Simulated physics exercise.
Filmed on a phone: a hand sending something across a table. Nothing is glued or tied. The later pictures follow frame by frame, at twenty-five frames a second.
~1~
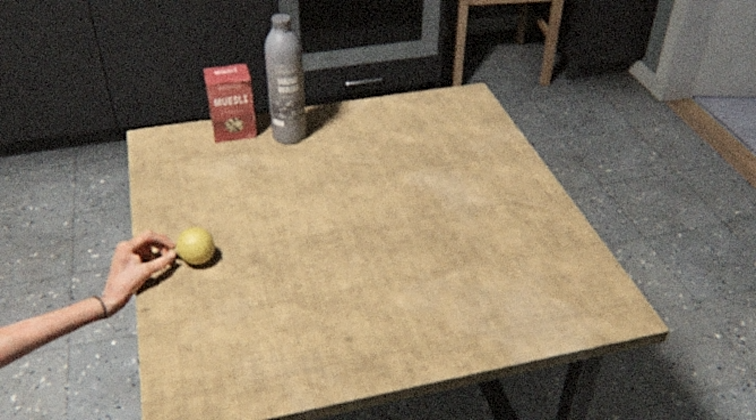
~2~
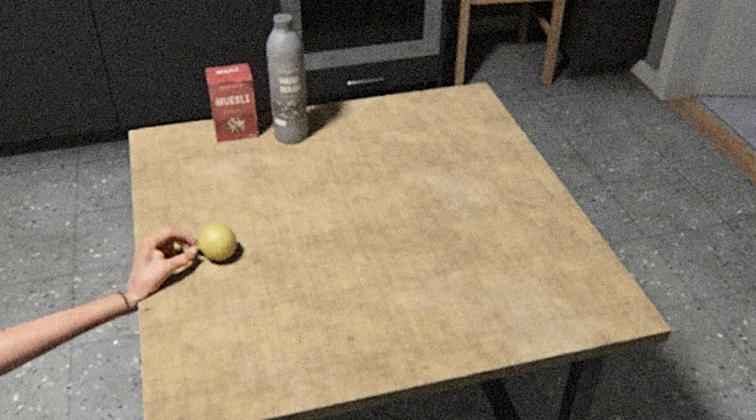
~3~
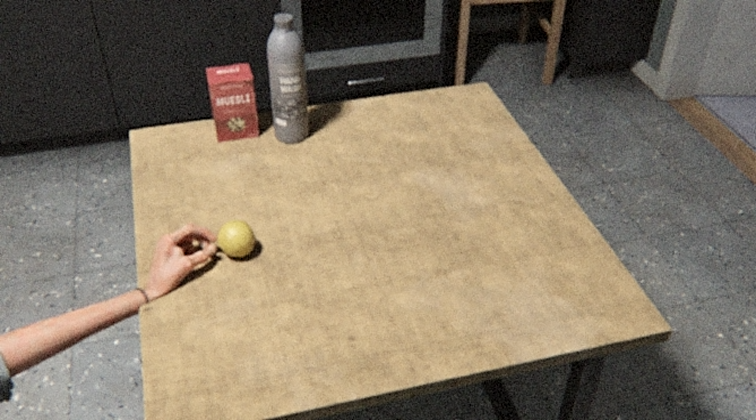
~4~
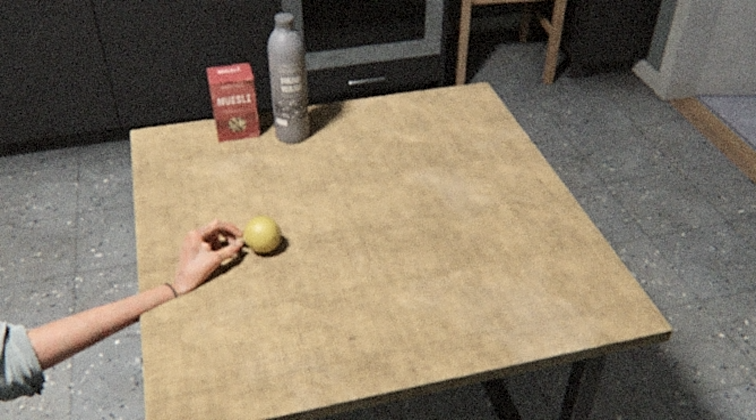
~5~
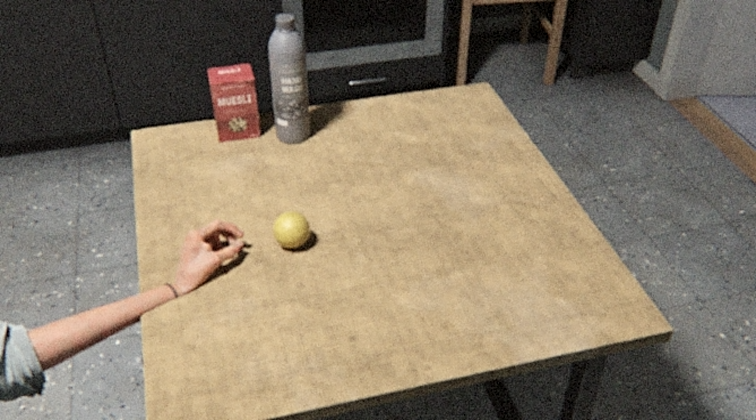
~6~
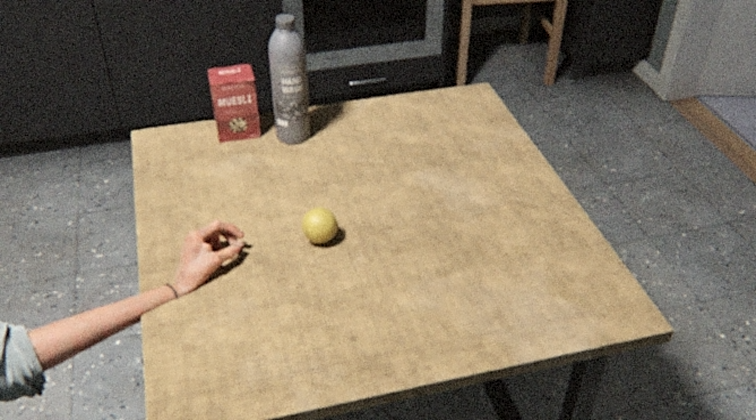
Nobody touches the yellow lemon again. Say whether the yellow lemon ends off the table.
The yellow lemon drops to the floor.
Then, 0.30 s past the last view, yellow lemon displaced well along near (509, 193).
Then, 0.70 s past the last view, yellow lemon now off the table.
Finally, off the table, yellow lemon.
